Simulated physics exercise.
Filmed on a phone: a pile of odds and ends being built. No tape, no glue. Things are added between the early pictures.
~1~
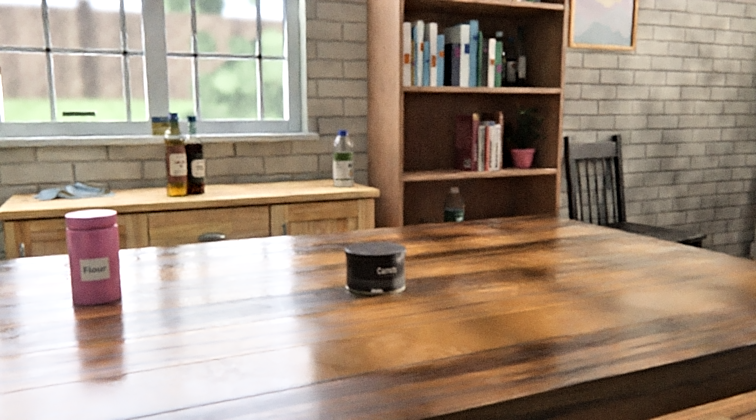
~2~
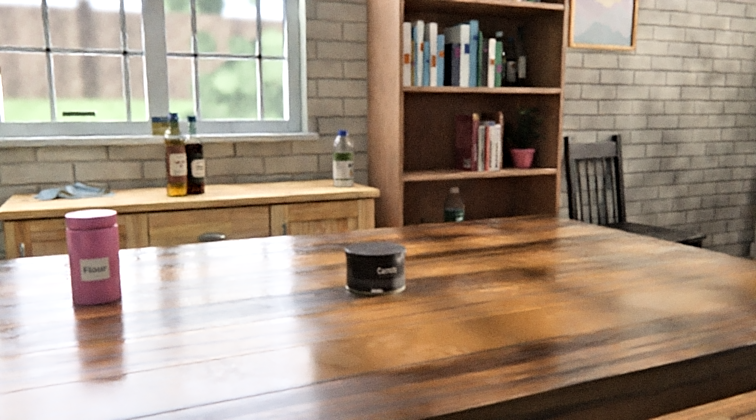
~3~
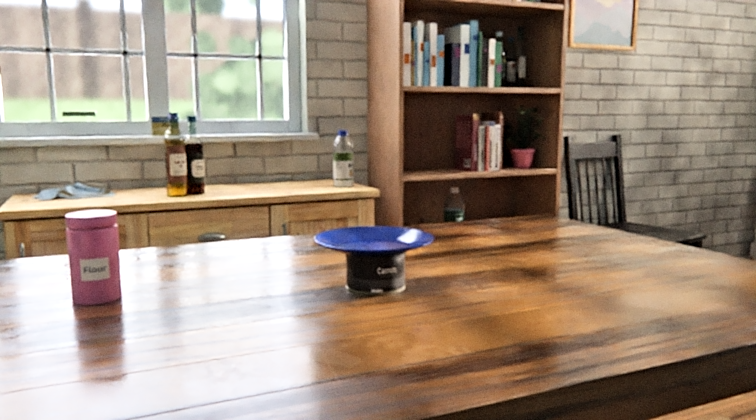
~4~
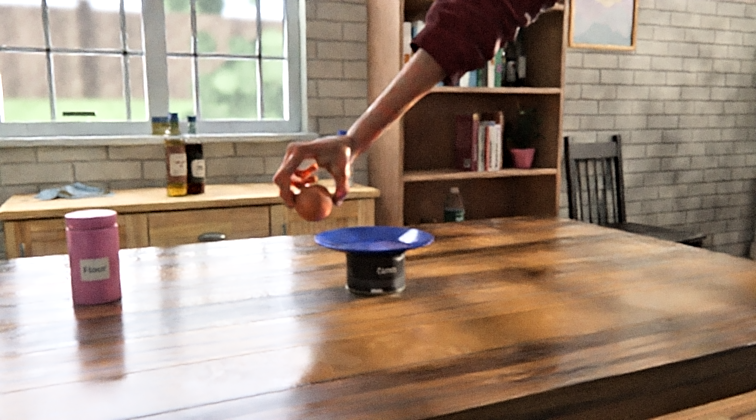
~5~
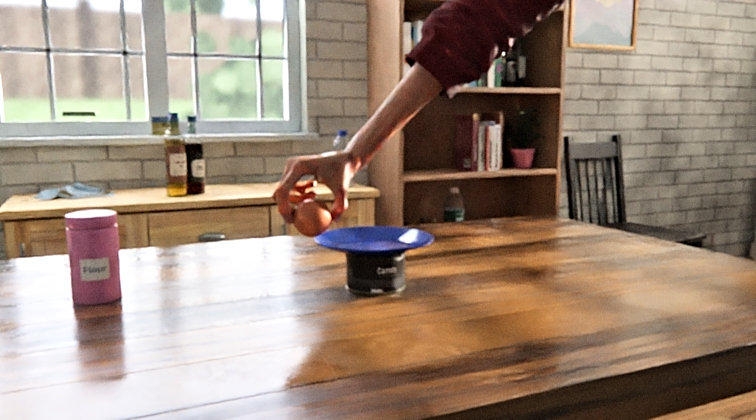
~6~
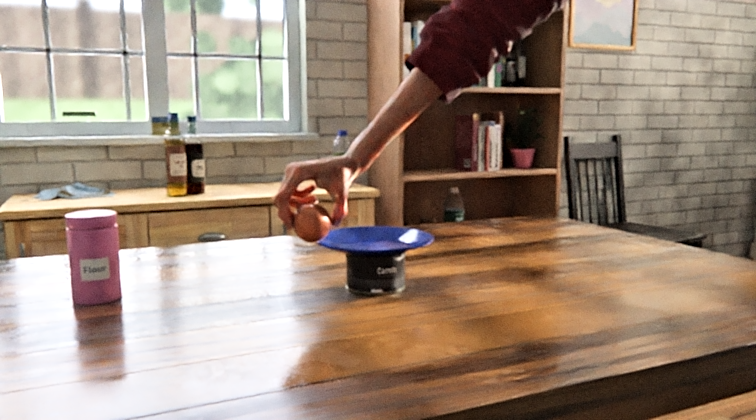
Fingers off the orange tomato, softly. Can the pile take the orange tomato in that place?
Here the pile loses its balance.
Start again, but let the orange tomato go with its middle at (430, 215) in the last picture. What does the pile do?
Then it comes apart.
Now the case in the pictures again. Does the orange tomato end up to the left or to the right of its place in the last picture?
It goes to the left.
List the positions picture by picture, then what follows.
In the first frame, the last thing is not in view yet; pink jar (94, 256).
In the second frame, the last thing is not in view yet.
In the third frame, the last thing is not in view yet; black tub (376, 268).
The fourth frame shows coming down; orange tomato (314, 202); pink jar (94, 256).
The fifth frame shows coming down; orange tomato (312, 218); blue plate (374, 243).
The sixth frame shows in place under the hand; orange tomato (312, 223); black tub (376, 268).
Then, 0.20 s later than the last frame, orange tomato moved a little near (303, 230).
Then, 0.30 s later than the last frame, orange tomato now fallen.
Then, 0.40 s later than the last frame, nothing new.
When it is over, fallen, orange tomato; the other 3 as before. End places, in pixels of the last picture, orange tomato near (283, 281). The pile comes apart.
